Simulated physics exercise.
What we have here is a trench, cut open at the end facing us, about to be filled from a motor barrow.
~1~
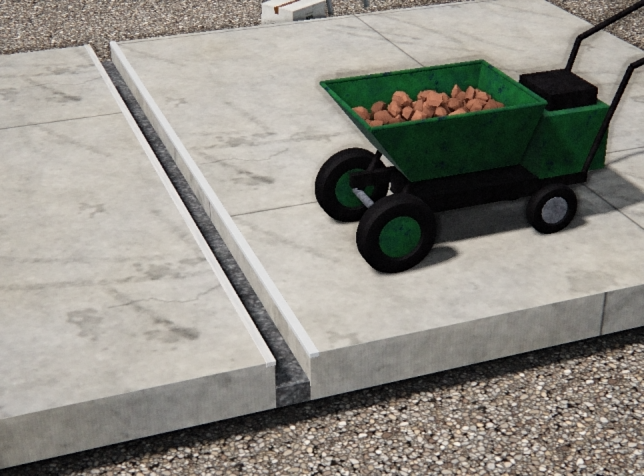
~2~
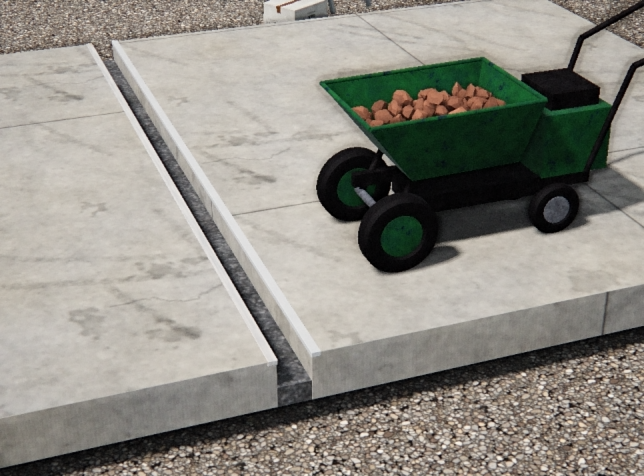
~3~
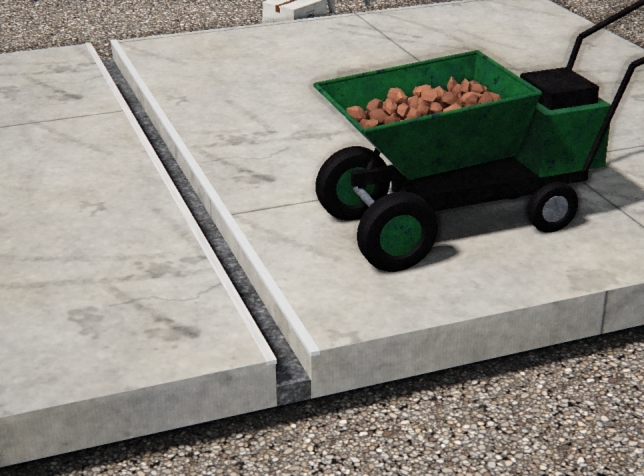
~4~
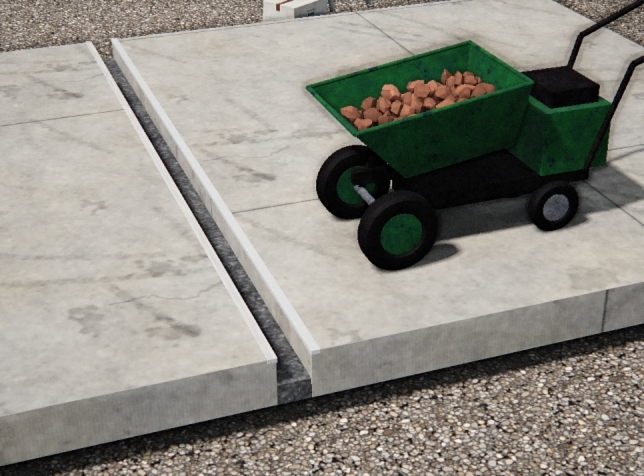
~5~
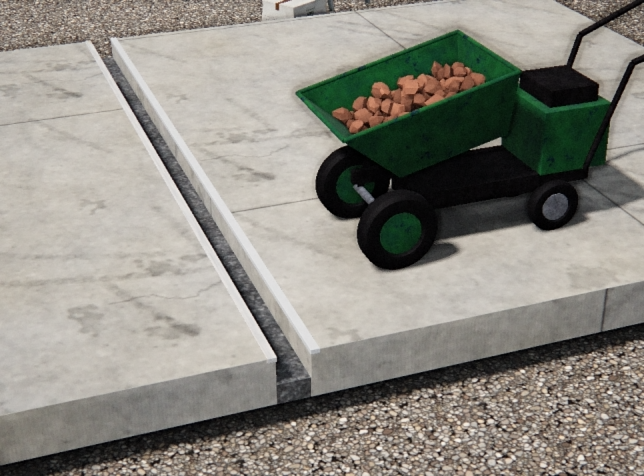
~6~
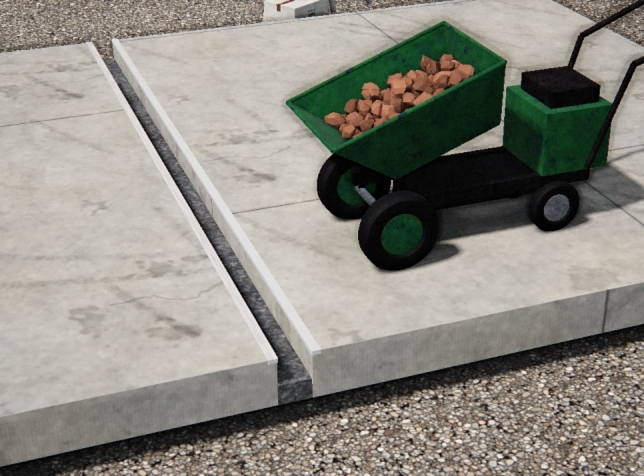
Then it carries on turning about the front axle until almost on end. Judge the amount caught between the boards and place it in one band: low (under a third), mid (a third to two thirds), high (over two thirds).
Mid.
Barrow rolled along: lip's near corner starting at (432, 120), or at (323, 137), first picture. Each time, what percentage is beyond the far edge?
That comes to some 10 in a hundred for the first try and some 90 in a hundred for the second.
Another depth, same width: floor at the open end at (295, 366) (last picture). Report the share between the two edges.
About 40 per cent.
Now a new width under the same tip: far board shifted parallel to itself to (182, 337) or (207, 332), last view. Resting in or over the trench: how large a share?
100 %, 90 %.
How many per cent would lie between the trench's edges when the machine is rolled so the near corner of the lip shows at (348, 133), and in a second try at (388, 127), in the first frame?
Result: Try 1 = 20 %, try 2 = 40 %.
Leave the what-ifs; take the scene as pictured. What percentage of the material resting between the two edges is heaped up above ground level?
My best guess is some 45 per cent.
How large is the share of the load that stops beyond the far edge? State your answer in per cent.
Result: Close to 35 %.
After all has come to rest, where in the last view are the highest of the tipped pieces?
Roughly (240, 244).
Shortly afterwards, skip tipped steeply; the whole lot in the skip.
Next, skip tipped right over; all but a few in the skip; only a few short of the trench; a little in or heaped over the trench; only a few beyond it; only a few falling.
Some moments later, skip tipped right over; near a quarter in the skip; only a few short of the trench; near half in or heaped over the trench; near a quarter beyond it; only a few falling.
In the end, skip tipped right over; a little in the skip; a little short of the trench; near half in or heaped over the trench; near a third beyond it.
